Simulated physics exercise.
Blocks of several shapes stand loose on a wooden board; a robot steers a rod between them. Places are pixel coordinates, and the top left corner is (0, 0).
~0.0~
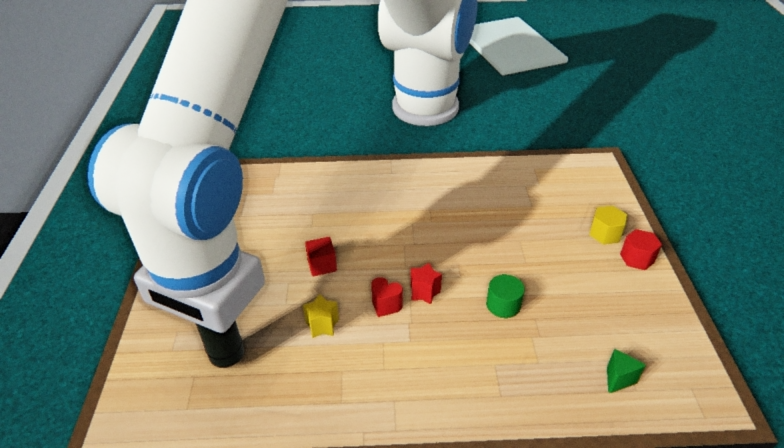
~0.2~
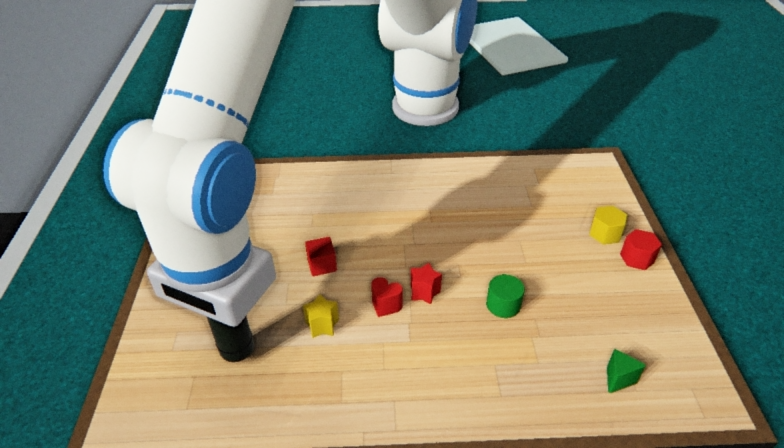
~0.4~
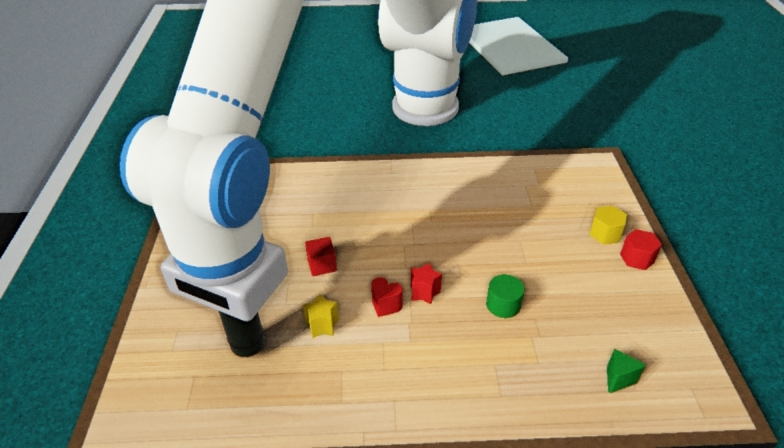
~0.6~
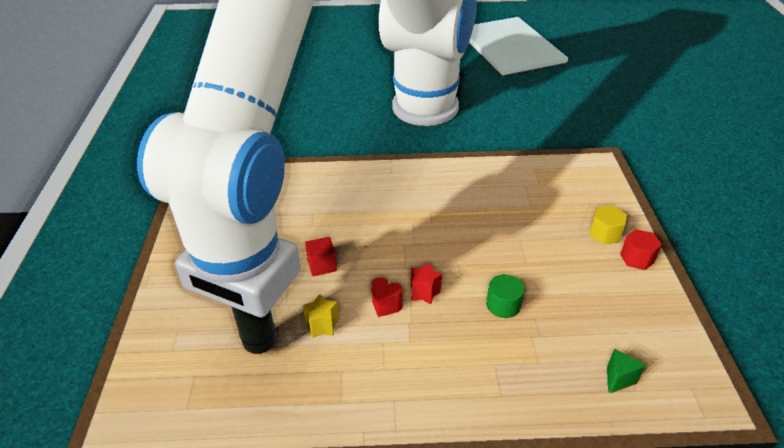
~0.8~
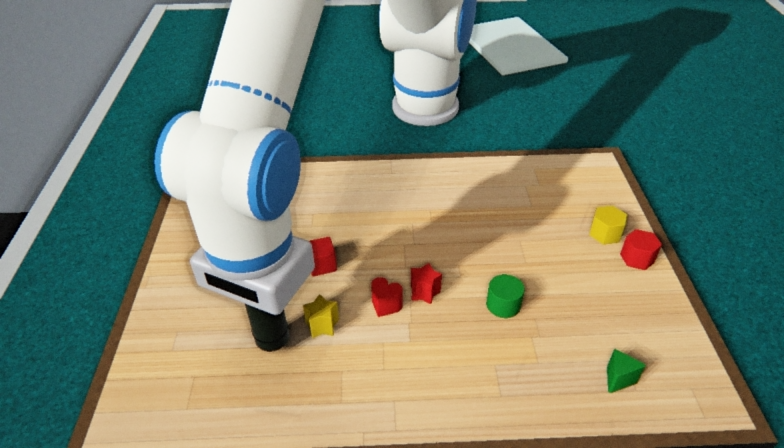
A light wooden board on a green surface is seen from above at an angle, the view staying fixed. A white and blue robot arm holds a black rod at the left, near a yellow star, with a red block, heart and star toward the middle, a green cylinder and triangular block farther right, and yellow and red blocks at upper right. The arm slides the rod slowly rightward, closer to the yellow star, while the blocks stay still.
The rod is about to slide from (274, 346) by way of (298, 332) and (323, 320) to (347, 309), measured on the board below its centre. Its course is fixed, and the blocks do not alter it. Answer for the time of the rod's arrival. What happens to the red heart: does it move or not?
It moves.
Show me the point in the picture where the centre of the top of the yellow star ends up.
Just about (372, 285).
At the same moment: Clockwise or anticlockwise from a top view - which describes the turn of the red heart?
Looking down: Clockwise.
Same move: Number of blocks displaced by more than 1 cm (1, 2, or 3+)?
2.
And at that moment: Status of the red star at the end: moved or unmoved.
It ends up on the same spot.
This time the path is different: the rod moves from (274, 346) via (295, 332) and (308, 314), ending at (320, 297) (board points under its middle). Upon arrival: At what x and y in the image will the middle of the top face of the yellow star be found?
Expect it around (335, 298).
The first path, step by step. Halfway along, rod at (310, 318); yellow star at (336, 300).
At the end, rod at (346, 302); red square still; yellow star at (372, 285); red heart at (400, 285), turned 30° clockwise; red star still.
